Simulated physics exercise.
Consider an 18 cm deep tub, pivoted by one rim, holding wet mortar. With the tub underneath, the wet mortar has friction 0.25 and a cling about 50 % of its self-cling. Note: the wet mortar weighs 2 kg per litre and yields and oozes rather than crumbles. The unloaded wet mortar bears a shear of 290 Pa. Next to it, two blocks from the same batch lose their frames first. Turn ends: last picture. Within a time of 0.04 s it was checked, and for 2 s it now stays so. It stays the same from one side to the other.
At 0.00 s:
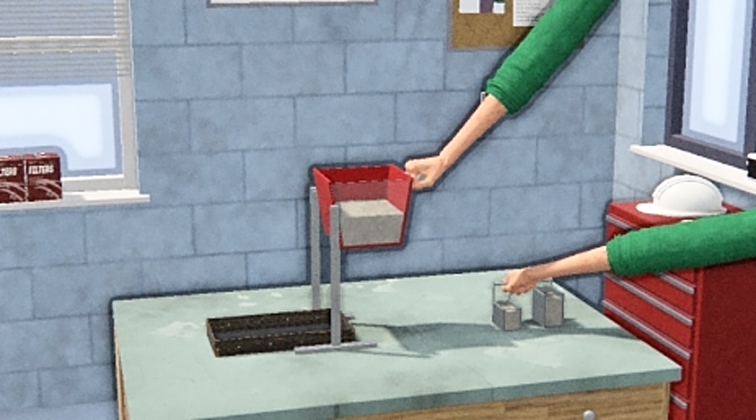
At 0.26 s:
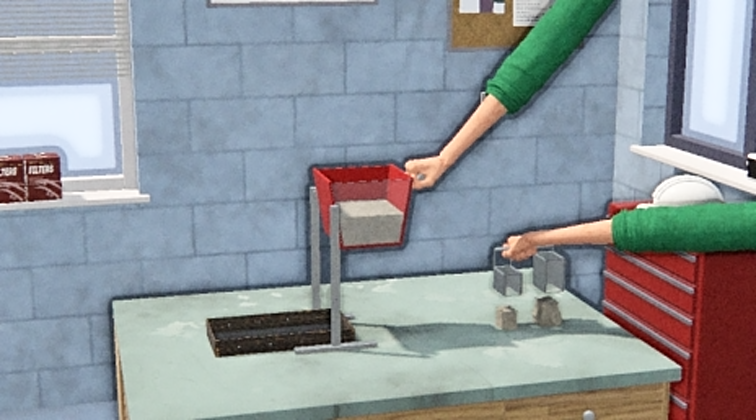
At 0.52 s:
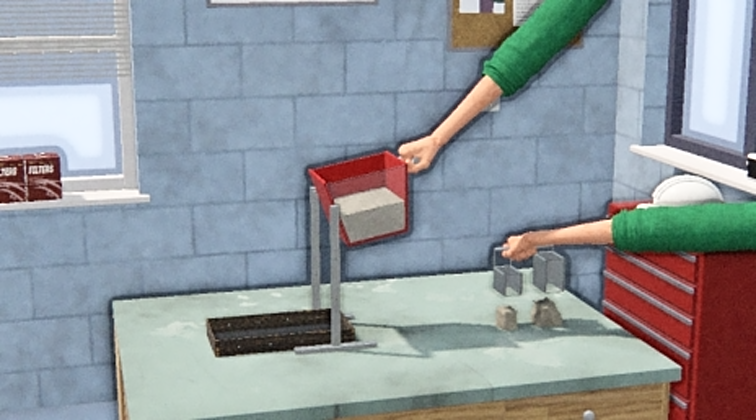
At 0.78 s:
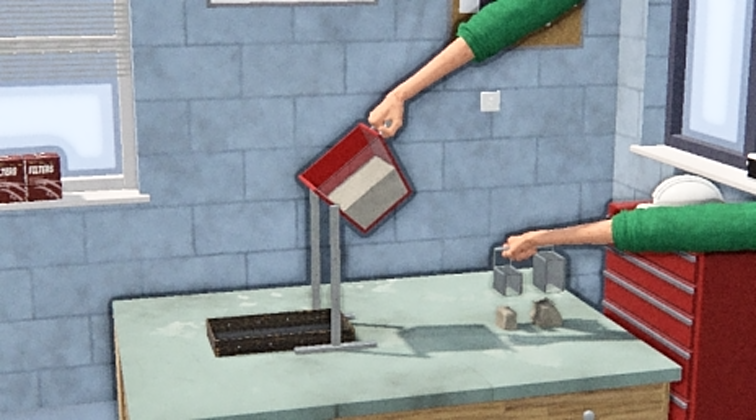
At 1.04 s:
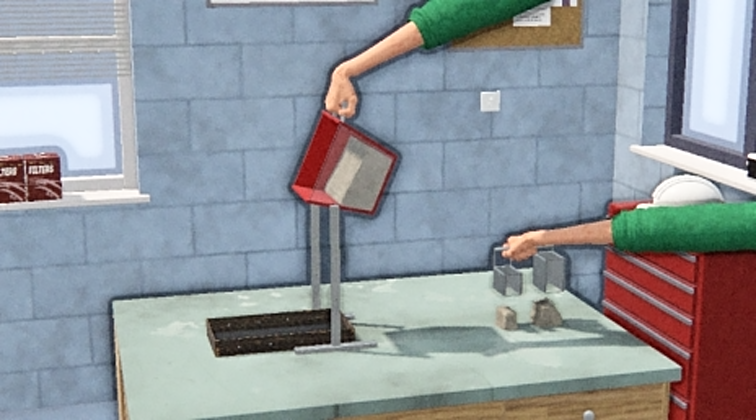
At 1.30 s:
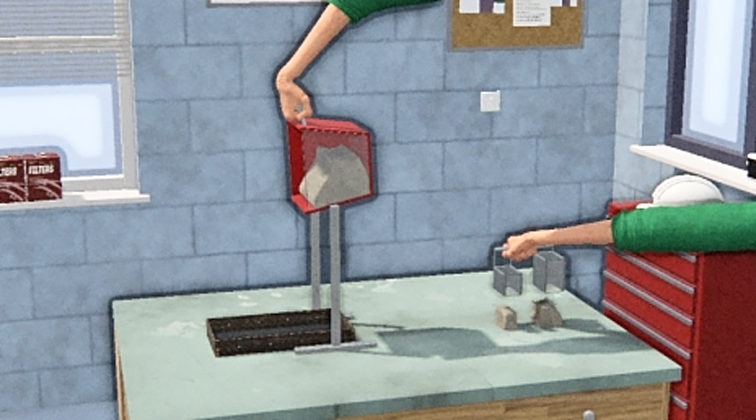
A red, clear-fronted tub of grey mortar sits on a grey stand above a dark recess in a pale green worktop, seen from a fixed, slightly raised view of a blue block-walled workshop. At right, a green-sleeved hand lifts two metal casings off small blocks, and the right one slumps slightly. Another hand swings the tub's handle side up and leftward, and the mortar tilts, then deforms into a rounded lump.
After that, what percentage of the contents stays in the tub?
54 %.
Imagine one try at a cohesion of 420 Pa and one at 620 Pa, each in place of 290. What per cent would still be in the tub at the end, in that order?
The two runs give near 65 % and near 65 % respectively.
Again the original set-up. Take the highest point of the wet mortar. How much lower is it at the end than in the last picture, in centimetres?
Roughly 7 cm.
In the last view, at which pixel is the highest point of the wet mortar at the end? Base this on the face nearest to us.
Highest point: Approx. (350, 183).
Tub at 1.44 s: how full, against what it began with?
Near 95 %.
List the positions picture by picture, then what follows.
The first picture shows handle-side rim at (410, 179), tilt 0 degrees; highest point of the wet mortar at (372, 215); test blocks 5.6 cm, 8.7 cm high (left to right).
The second picture shows handle-side rim at (410, 179), tilt 0 degrees; highest point of the wet mortar at (372, 215); test blocks 5.5 cm, 7.3 cm high (left to right).
The third picture shows handle-side rim at (404, 165), tilt 11 degrees; highest point of the wet mortar at (401, 201); test blocks 5.5 cm, 6.8 cm high (left to right).
The fourth picture shows handle-side rim at (378, 136), tilt 39 degrees; highest point of the wet mortar at (392, 169); test blocks 5.5 cm, 6.7 cm high (left to right).
The fifth picture shows handle-side rim at (339, 124), tilt 67 degrees; highest point of the wet mortar at (369, 148); test blocks 5.5 cm, 6.7 cm high (left to right).
The sixth picture shows handle-side rim at (301, 131), tilt 93 degrees; highest point of the wet mortar at (333, 158); test blocks 5.5 cm, 6.7 cm high (left to right).
By 1.44 s, the tub is at 93 degrees and holds 93 %.
By 1.61 s, the tub is at 93 degrees and holds 68 %.
By 1.78 s, the tub is at 93 degrees and holds 56 %.
By 1.95 s, the tub is at 93 degrees and holds 54 %.
By 3.30 s, at the end, the tub is at 93 degrees and holds 54 %.
